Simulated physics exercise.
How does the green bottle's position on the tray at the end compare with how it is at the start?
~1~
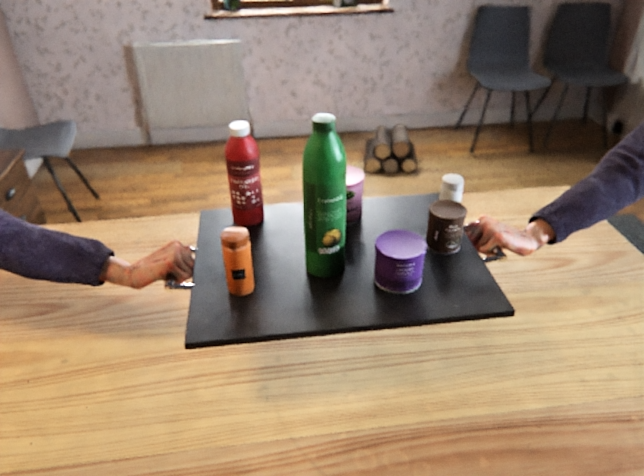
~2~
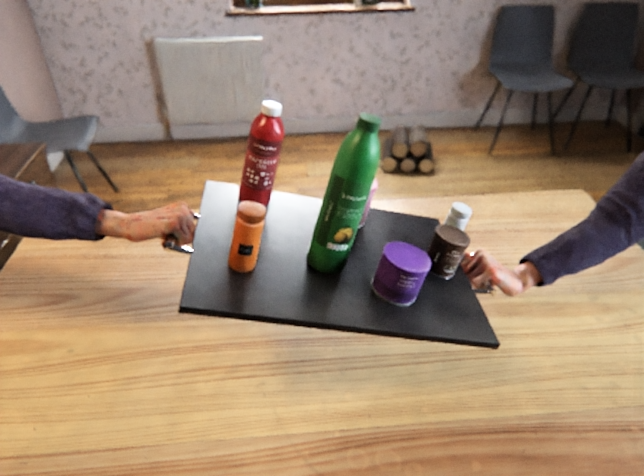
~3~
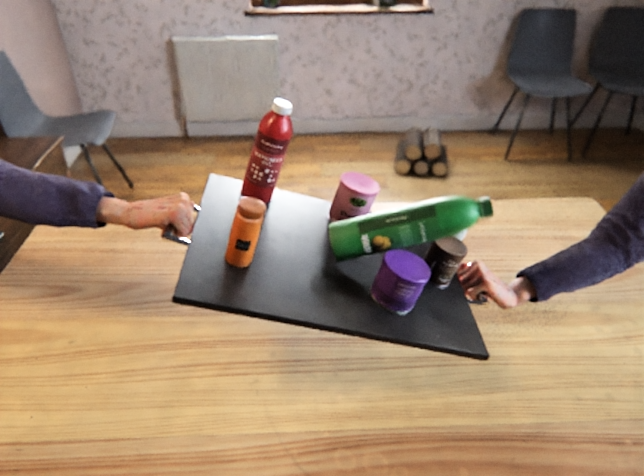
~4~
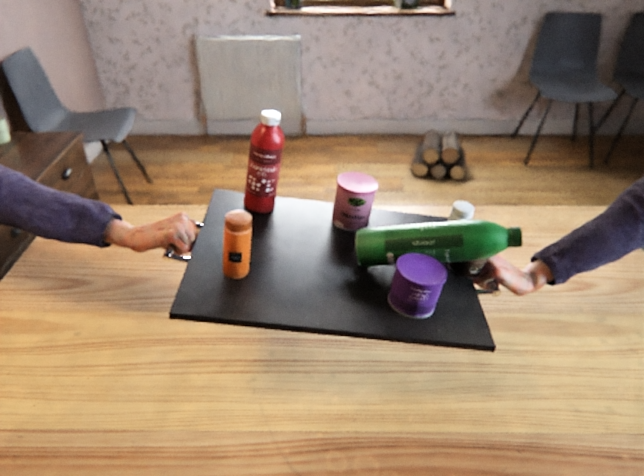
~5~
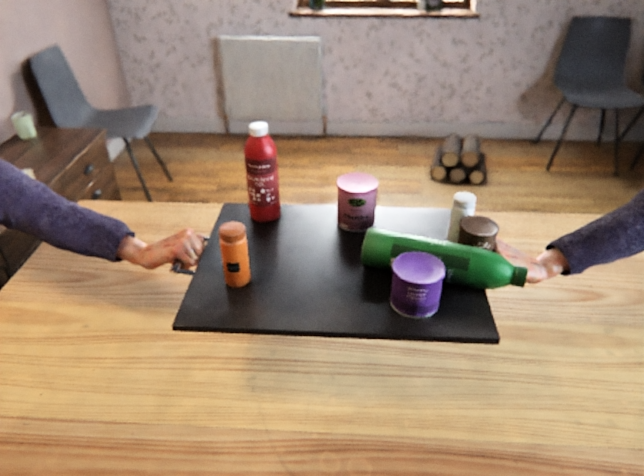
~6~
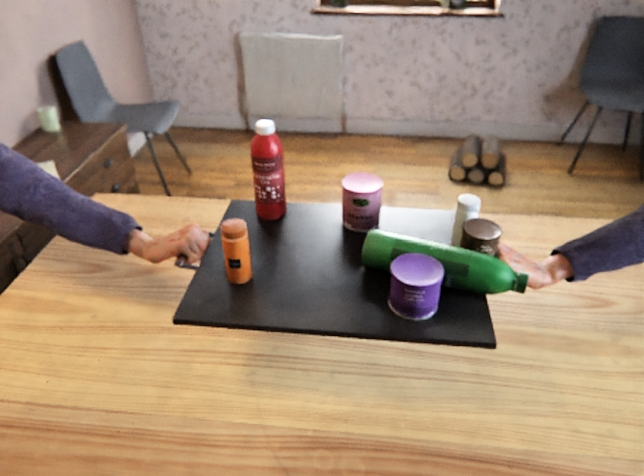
At the start the green bottle stands upright near the middle of the tray. By the end it is lying on its side toward the right, behind the purple tin.
